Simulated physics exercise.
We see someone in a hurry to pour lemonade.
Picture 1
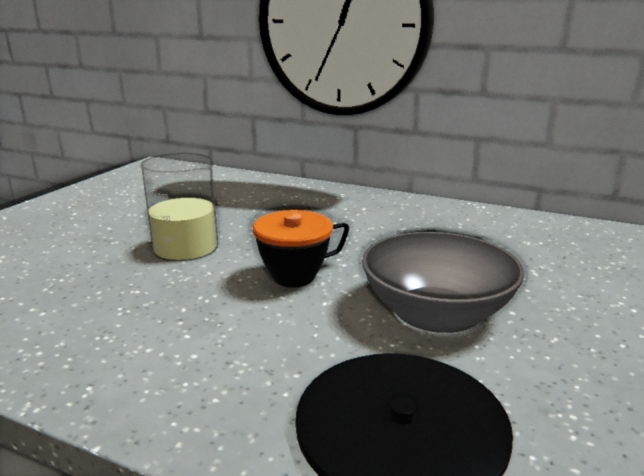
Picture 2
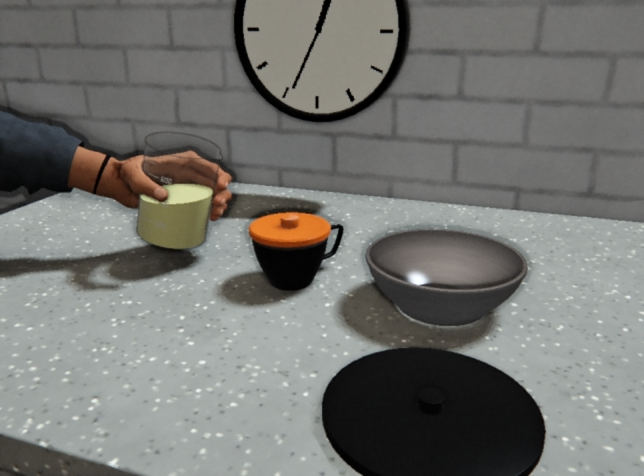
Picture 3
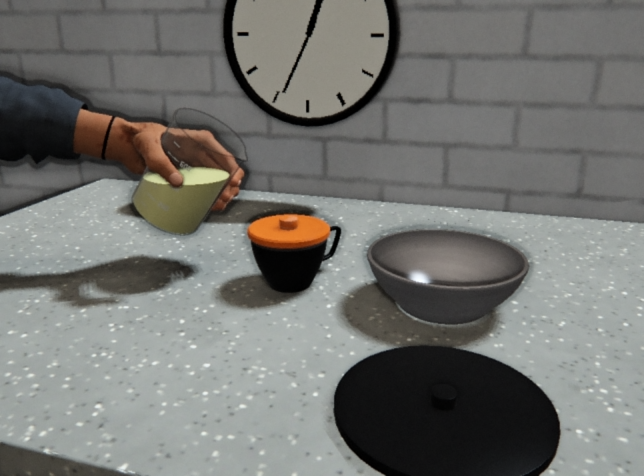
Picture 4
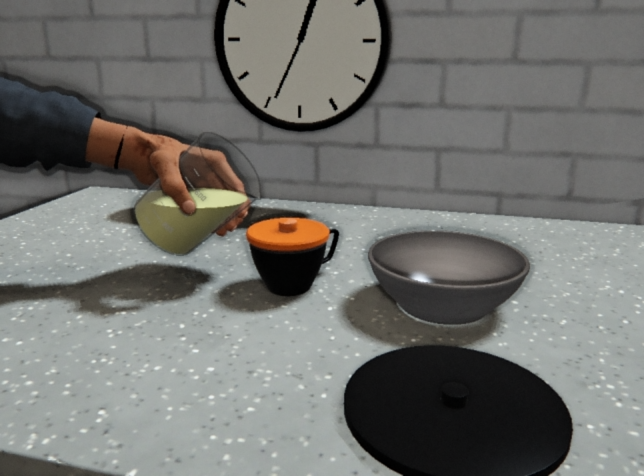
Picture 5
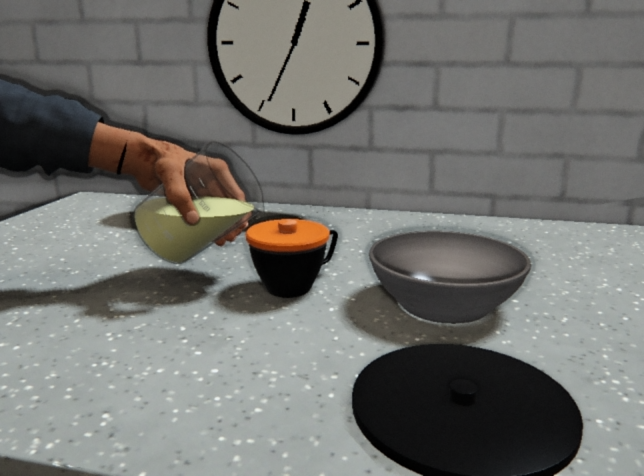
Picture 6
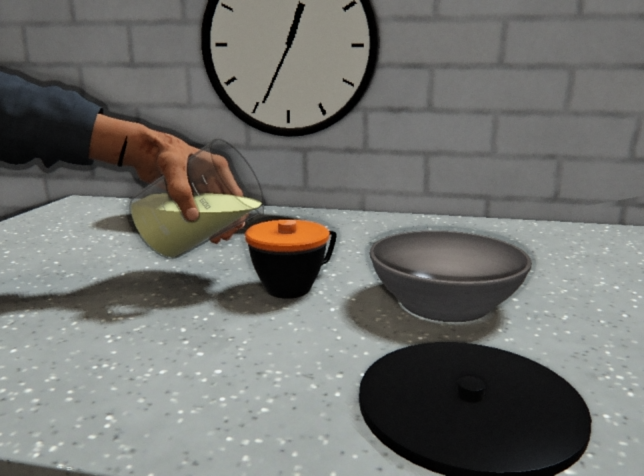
The footage shows a hand lifting a clear beaker of pale yellow liquid on a speckled counter and tilting it rightward beside a lidded black cup with an orange top, near an open grey bowl, while the view shifts slightly.
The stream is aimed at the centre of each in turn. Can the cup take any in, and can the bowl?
The cup sheds it on the top; the bowl takes it in.
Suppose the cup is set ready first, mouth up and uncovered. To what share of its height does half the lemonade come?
Roughly 75 per cent.
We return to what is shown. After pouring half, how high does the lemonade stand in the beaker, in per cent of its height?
About 20 per cent.
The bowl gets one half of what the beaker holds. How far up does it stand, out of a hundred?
About 35 per cent.
A moment on, it hits the lid of the cup and runs off.
Further on, the lemonade goes into the bowl.
When it is over, the cup is empty, in a puddle; the bowl has its share inside.
